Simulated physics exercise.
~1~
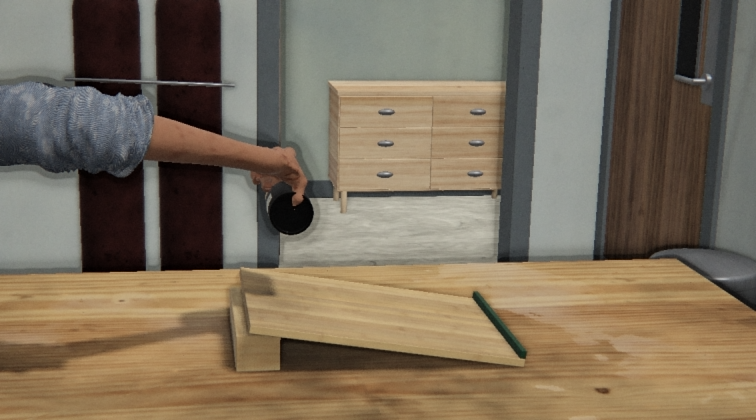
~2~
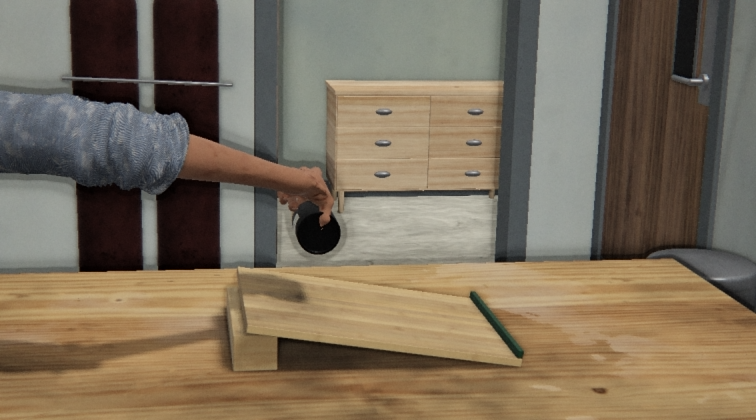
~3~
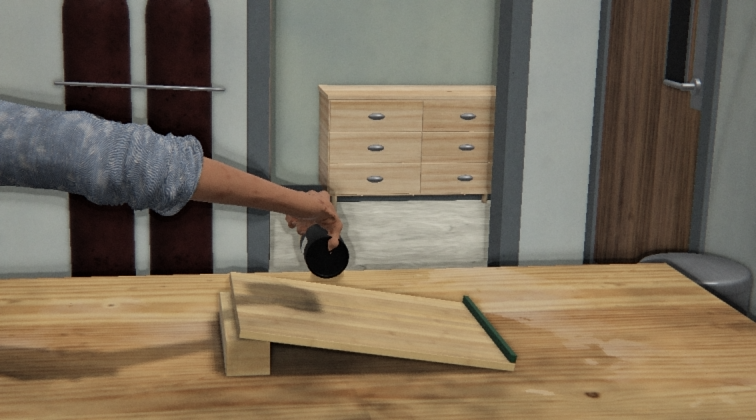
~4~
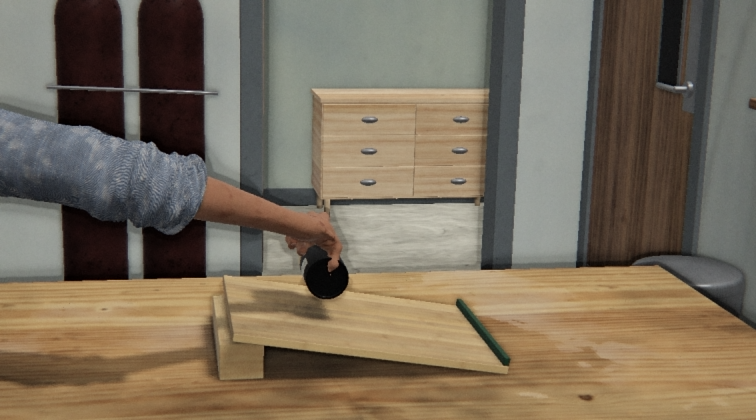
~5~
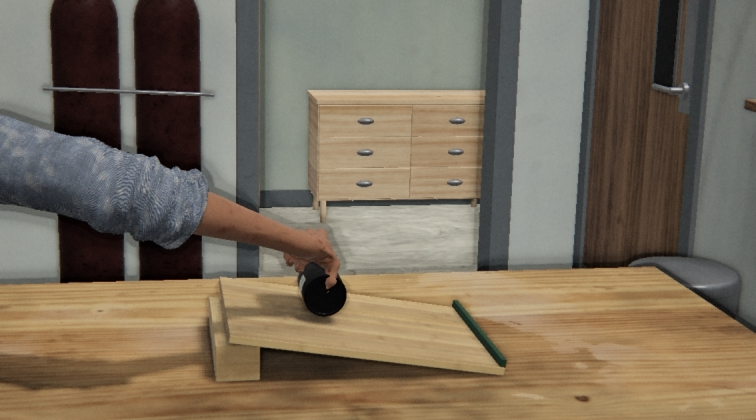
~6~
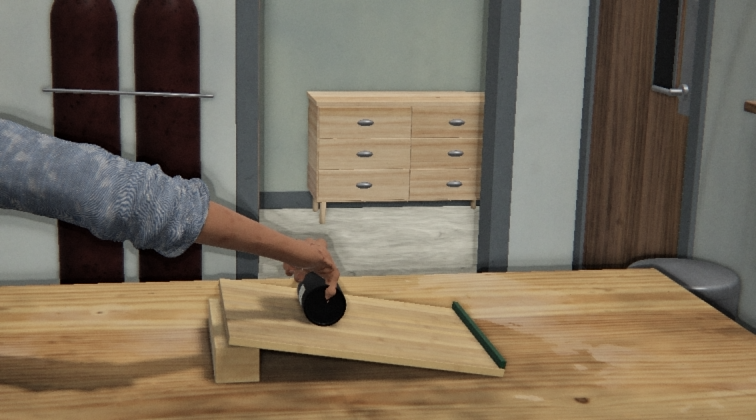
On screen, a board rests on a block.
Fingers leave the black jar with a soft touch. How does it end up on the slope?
Seems it's heading lower there, really.
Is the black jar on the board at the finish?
In the end it goes over the edge.
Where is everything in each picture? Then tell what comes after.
The first frame shows still above its spot; black jar (289, 206).
The second frame shows still above its spot; black jar (315, 225).
The third frame shows still above its spot; black jar (323, 249).
The fourth frame shows still above its spot; black jar (323, 270).
The fifth frame shows still above its spot; black jar (321, 287).
The sixth frame shows in place under the hand; black jar (321, 297).
Then, 0.60 s after the last picture, black jar rolled well along near (387, 305).
Then, 1.10 s after the last picture, black jar now off the board.
Then, 1.60 s after the last picture, things are still on the move.
Then, 2.30 s after the last picture, as before.
By the end, off the board, black jar. The black jar slides or rolls down.
